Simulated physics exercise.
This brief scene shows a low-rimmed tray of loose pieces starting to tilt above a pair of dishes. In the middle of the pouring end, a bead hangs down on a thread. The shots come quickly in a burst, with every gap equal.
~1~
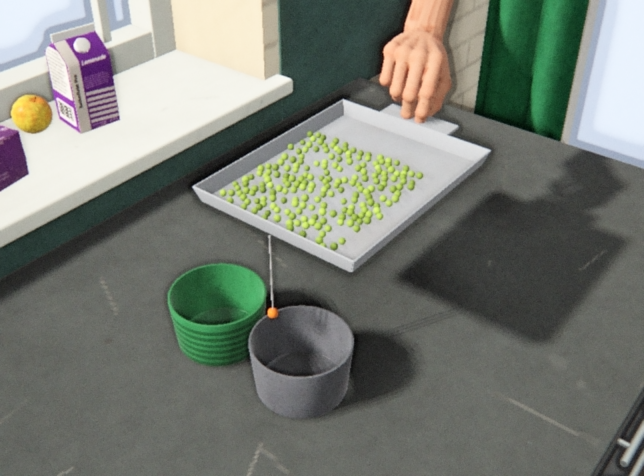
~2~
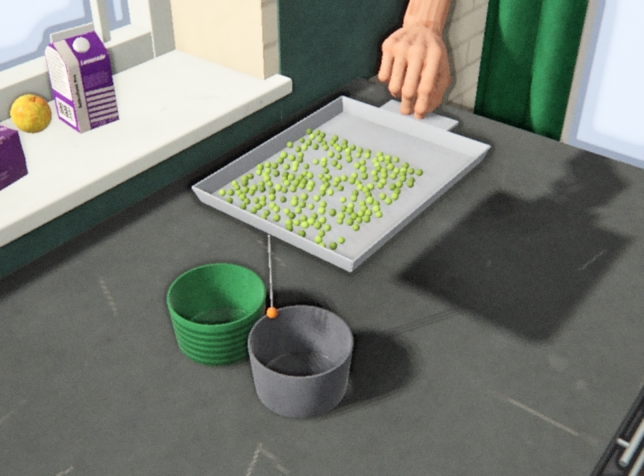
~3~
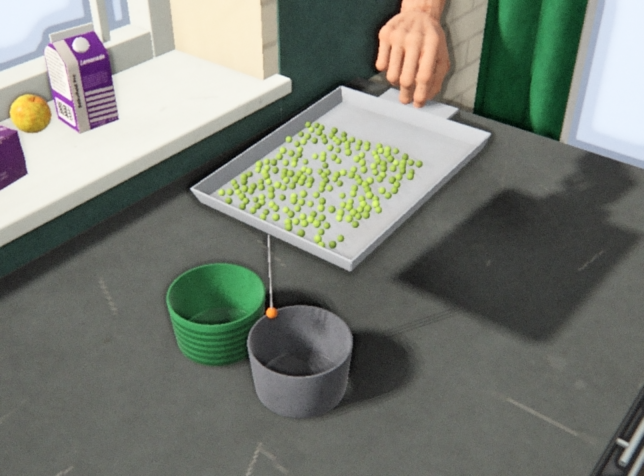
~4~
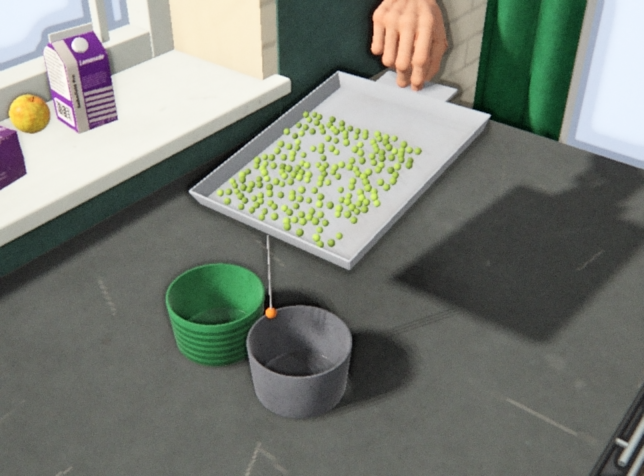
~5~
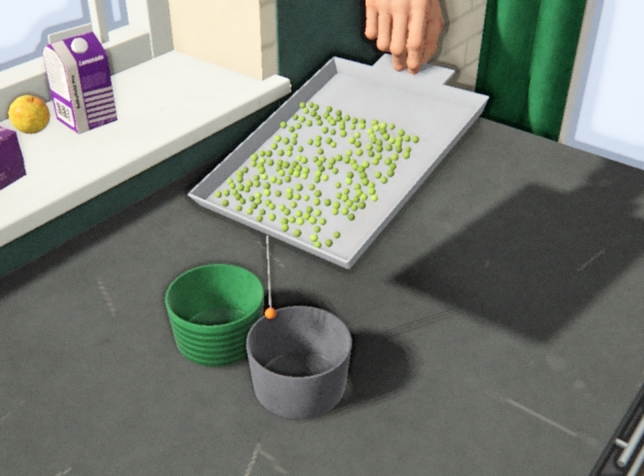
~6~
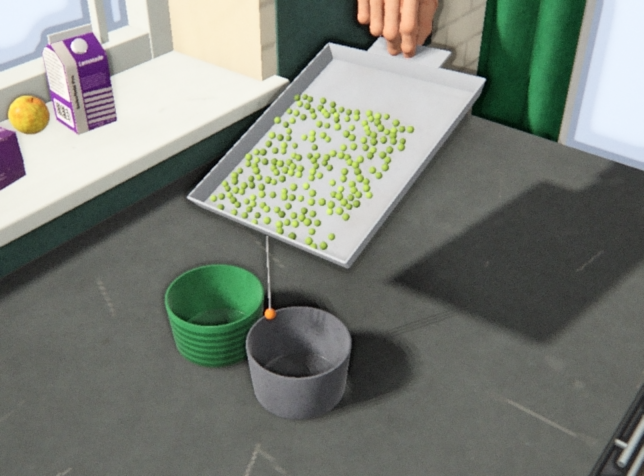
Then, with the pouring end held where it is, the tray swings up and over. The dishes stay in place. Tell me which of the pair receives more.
My bet is the dish over on the left is left holding more.
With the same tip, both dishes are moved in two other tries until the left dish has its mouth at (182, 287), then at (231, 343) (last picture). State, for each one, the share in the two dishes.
About 70 and 60 per cent.
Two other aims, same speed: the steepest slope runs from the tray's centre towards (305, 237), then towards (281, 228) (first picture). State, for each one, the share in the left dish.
Lab note: Try one about 0 %, try two about 10 %.
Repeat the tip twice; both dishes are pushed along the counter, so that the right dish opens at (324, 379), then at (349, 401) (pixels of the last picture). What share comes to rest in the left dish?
60 %, 40 %.
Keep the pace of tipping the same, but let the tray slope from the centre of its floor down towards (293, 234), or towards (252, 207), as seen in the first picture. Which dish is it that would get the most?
Results - the dish on the right side first, the dish on the left side second.
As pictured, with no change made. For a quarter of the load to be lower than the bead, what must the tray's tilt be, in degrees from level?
It is at around 100 degrees by then.
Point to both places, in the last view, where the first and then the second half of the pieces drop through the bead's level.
About (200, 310), and after that about (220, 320).
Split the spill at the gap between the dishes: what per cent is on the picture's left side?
That comes to about 90 per cent of the pieces.
Soon, tray tipped steeply; nearly all on the tray; a small part in the air.
A while on, tray tipped past a quarter turn; a small part on the tray; a small part in the right dish; about a third in the left dish; about a quarter outside both; about a third in the air.
Towards the end, tray tipped past a quarter turn; a small part in the right dish; about half in the left dish; about half outside both.
Finally, tray tipped past a quarter turn; a small part in the right dish; about half in the left dish; about half outside both.
